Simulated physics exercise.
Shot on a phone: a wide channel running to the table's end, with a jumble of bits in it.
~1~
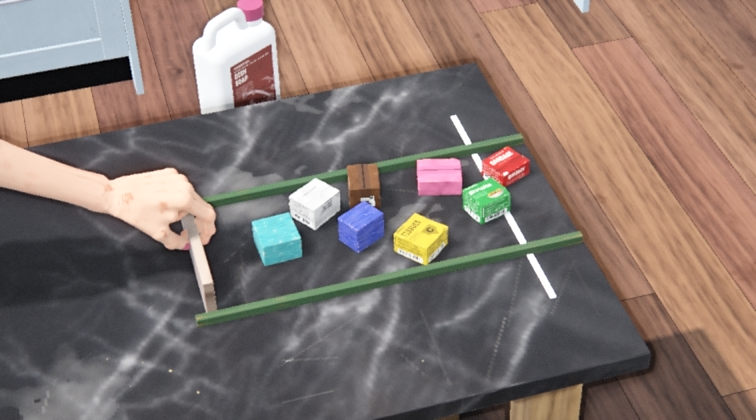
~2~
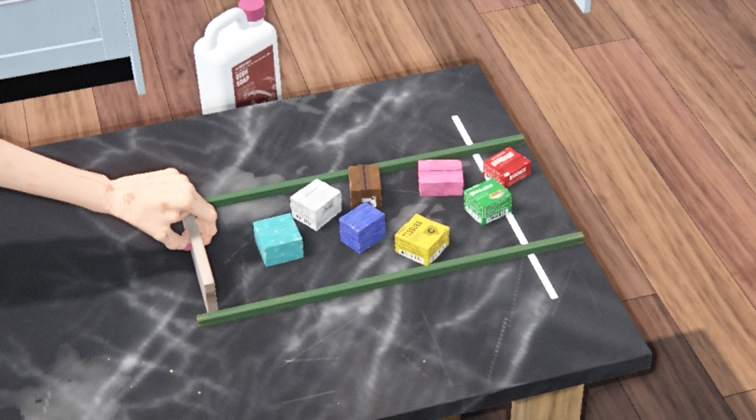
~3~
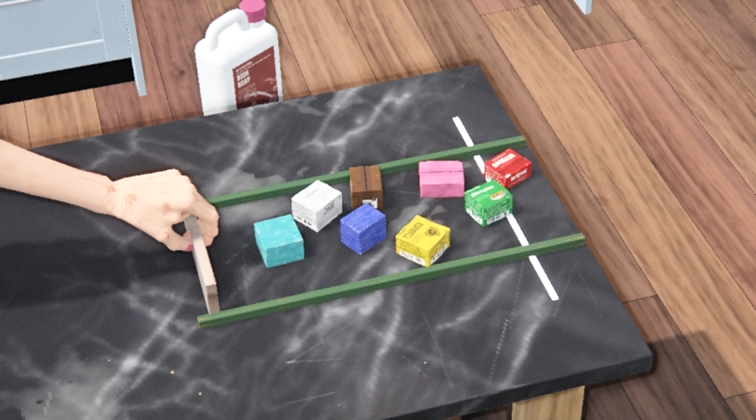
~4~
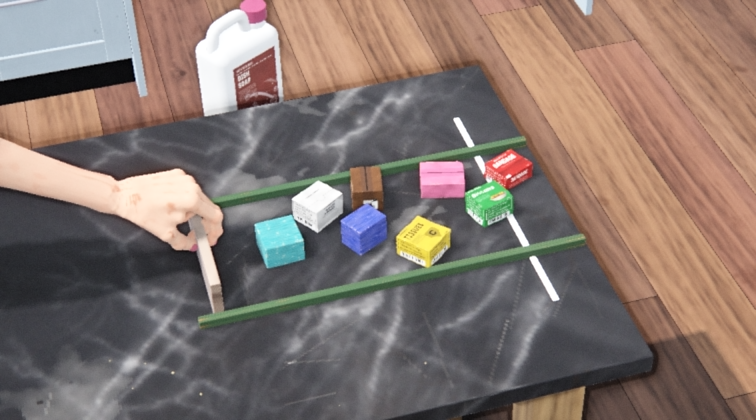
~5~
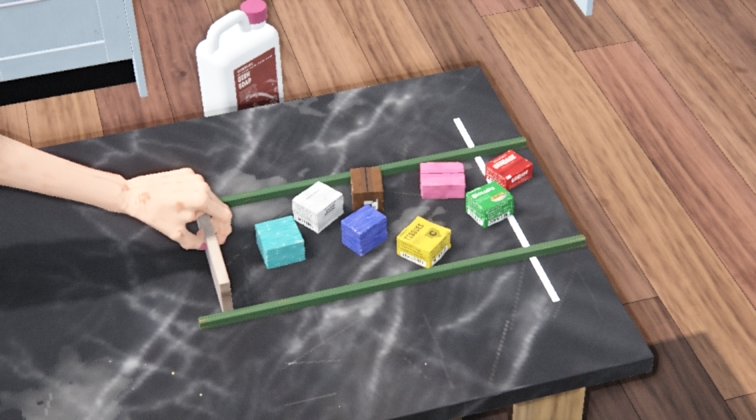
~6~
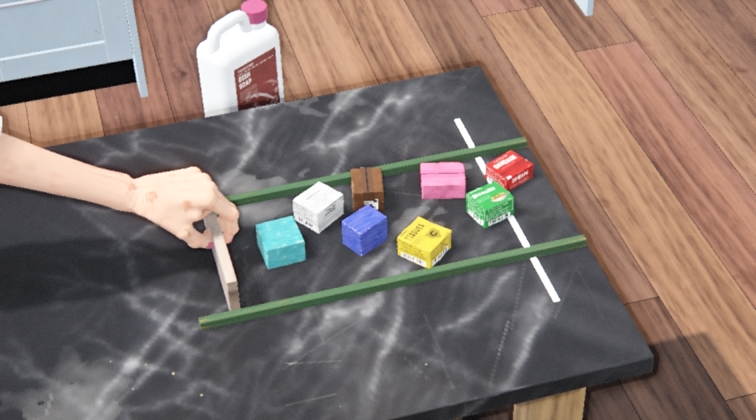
The footage shows a hand holding a small board upright between two green strips on a dark marbled tabletop, then sliding it slightly right toward eight colourful little boxes, which stay essentially still near a white line.
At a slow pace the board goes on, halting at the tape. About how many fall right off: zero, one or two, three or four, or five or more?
The push knocks three or four off.
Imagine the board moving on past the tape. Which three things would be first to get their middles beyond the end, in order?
Going earliest first, it's the red box, next the green box, and after that the pink box.
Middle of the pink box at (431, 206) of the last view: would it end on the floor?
It slips off.
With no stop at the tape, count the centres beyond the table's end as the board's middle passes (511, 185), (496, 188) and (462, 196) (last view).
In order: 5, 3, 1.
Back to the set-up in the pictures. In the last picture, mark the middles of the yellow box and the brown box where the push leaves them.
First object: (541, 227); second object: (534, 156).
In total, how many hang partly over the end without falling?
It comes to 2.
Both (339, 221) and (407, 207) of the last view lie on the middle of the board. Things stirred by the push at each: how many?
Tally: 5; 8.
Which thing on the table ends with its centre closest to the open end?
The blue block finishes closest.
Soon after, none off yet; red box at rest near (509, 171); green box at rest near (490, 204); pink box at rest near (443, 181).
After that, none off yet; red box displaced a little near (529, 169); green box displaced a little near (509, 201); pink box displaced about its own width near (484, 169).
In the end, the number that fall off is three or four; gone, pink box, green box and red box.
